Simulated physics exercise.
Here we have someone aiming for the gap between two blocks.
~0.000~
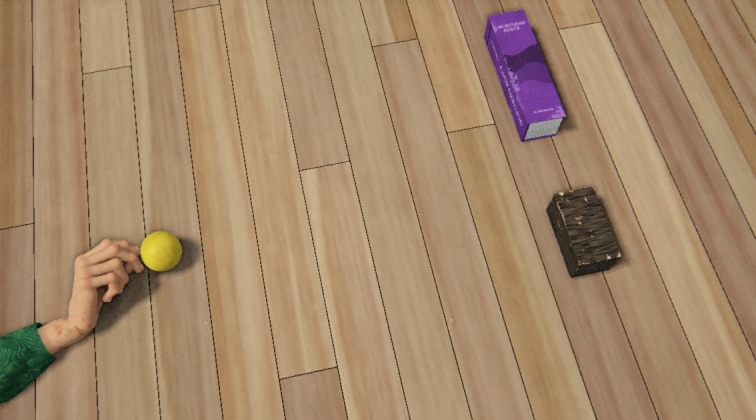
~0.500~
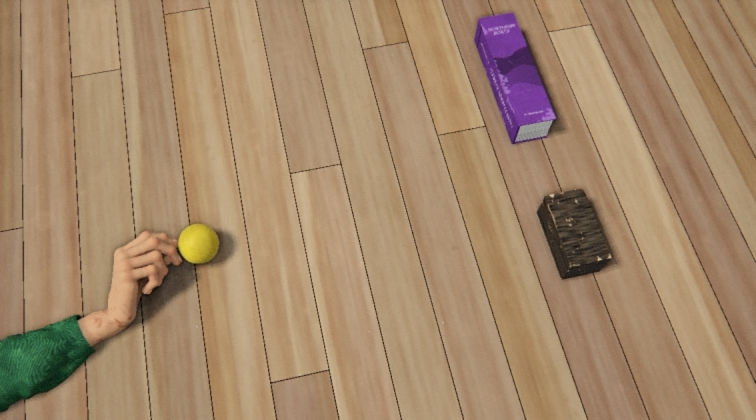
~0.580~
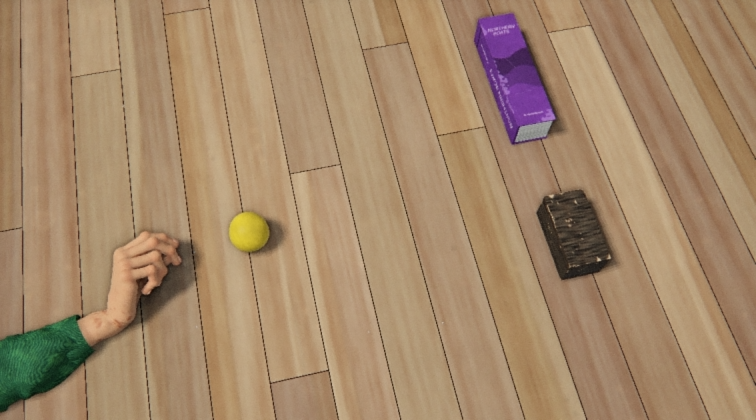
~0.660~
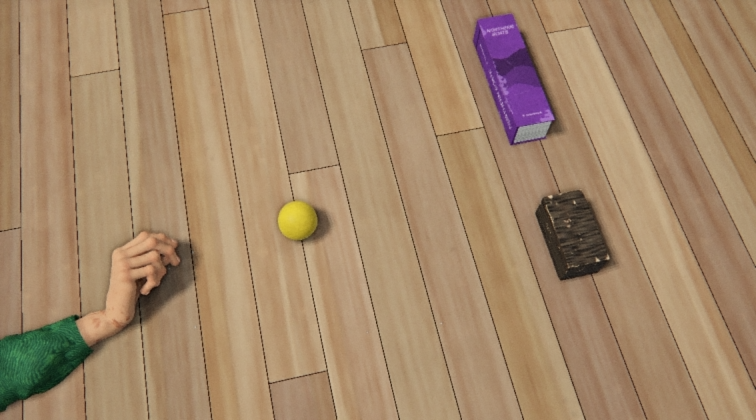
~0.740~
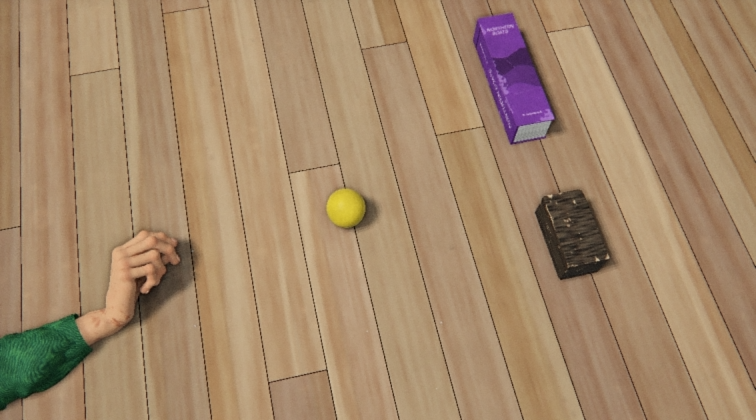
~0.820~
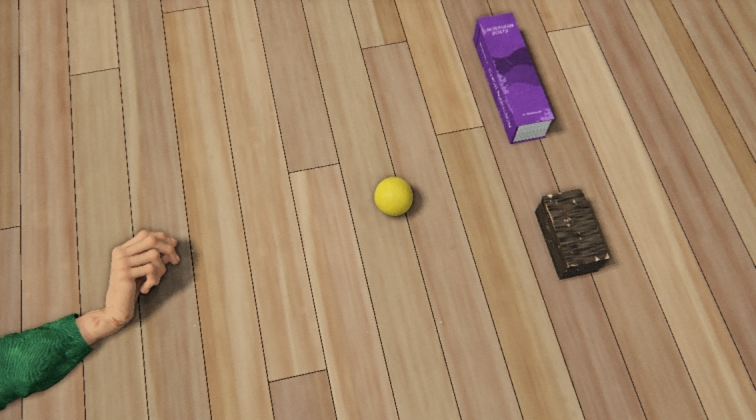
Yellow ball rolling rightward across a wooden floor after a green-sleeved hand pushes it, with a purple box and dark block at right.
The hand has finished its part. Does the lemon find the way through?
As it turns out, the lemon rolls through.
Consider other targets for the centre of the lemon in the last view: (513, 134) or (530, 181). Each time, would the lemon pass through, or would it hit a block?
Well, it meets a block the first time and clears the gap the second.
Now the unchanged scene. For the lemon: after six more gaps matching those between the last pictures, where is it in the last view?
In the last view, close to pixel (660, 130).
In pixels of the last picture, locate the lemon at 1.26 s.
Estimated centre: (638, 139).
After 1.26 s, lemon heading on near (638, 139).
After 1.78 s, lemon heading on.
In the end (2.3 s), the lemon passes through its gap.
